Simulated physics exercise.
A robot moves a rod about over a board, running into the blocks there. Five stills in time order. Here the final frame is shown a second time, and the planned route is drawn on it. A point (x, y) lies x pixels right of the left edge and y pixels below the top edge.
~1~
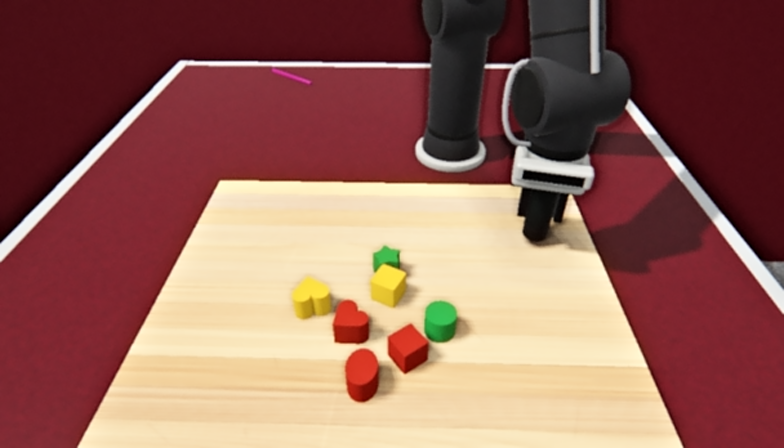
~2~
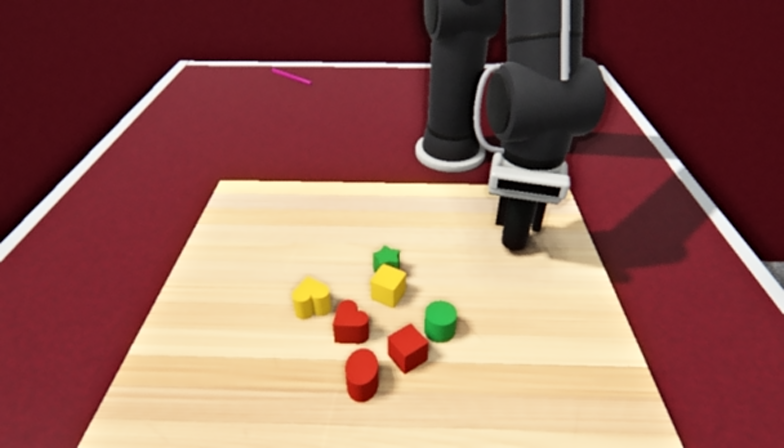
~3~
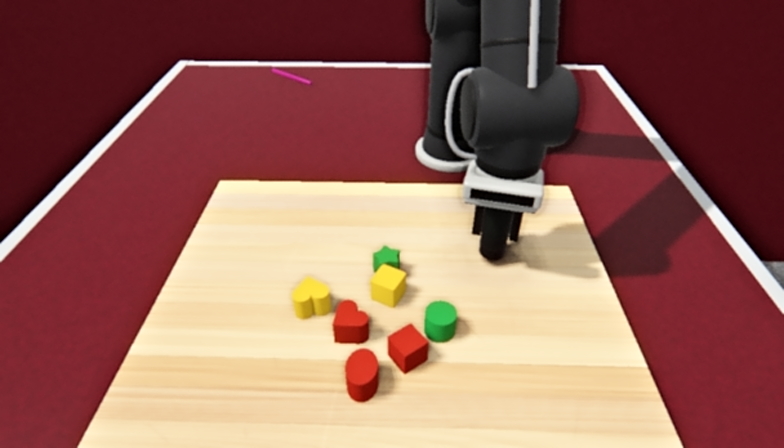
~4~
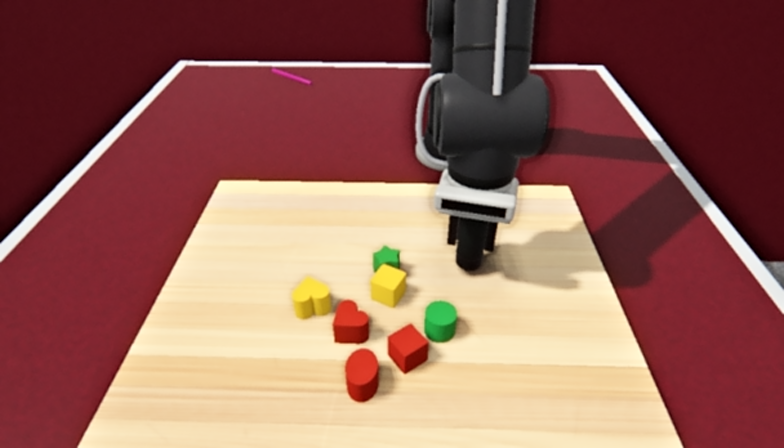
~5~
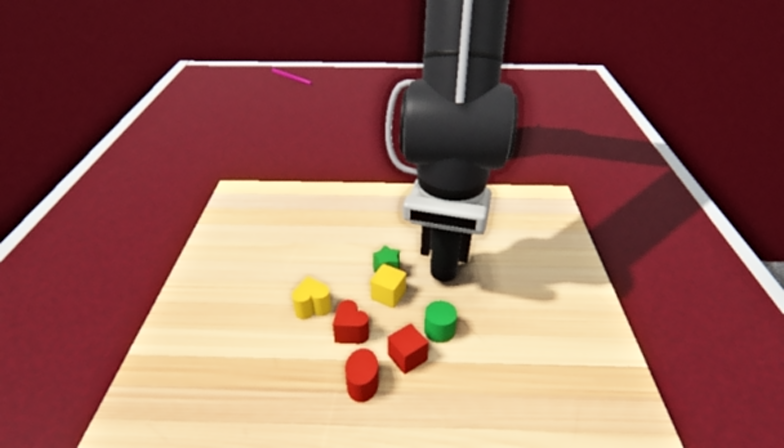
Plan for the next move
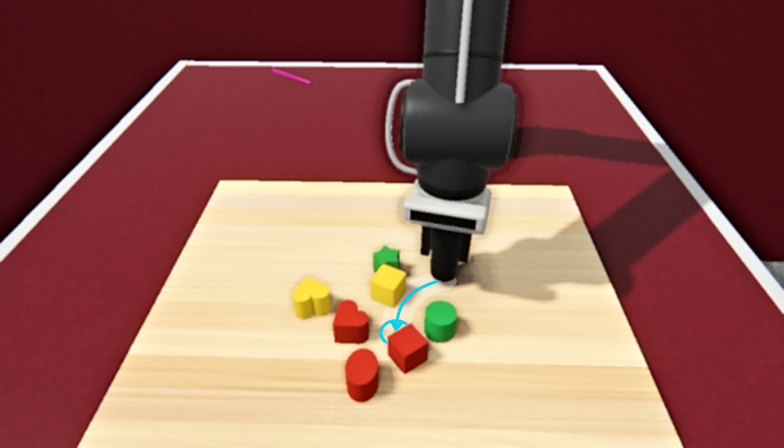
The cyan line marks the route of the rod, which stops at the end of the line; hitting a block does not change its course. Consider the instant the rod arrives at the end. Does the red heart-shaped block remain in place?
I'd say yes.
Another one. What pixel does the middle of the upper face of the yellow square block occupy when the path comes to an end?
It will likely be found at (370, 284).
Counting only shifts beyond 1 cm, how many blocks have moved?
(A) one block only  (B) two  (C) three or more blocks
A.
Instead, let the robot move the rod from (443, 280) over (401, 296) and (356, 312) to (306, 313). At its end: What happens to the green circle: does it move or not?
Still in place.
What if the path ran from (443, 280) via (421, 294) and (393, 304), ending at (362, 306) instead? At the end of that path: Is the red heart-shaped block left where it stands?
That would be a yes.
Drawn move, from (443, 280) via (418, 290) and (401, 308), ending at (396, 333).
The first path, step by step. One third of the way, rod (418, 283); nothing pushed yet.
Two thirds of the way, rod (401, 302); yellow square block (370, 284), turned 50° clockwise.
At the end, rod (396, 326); red heart-shaped block still; yellow square block (370, 284), turned 55° clockwise.
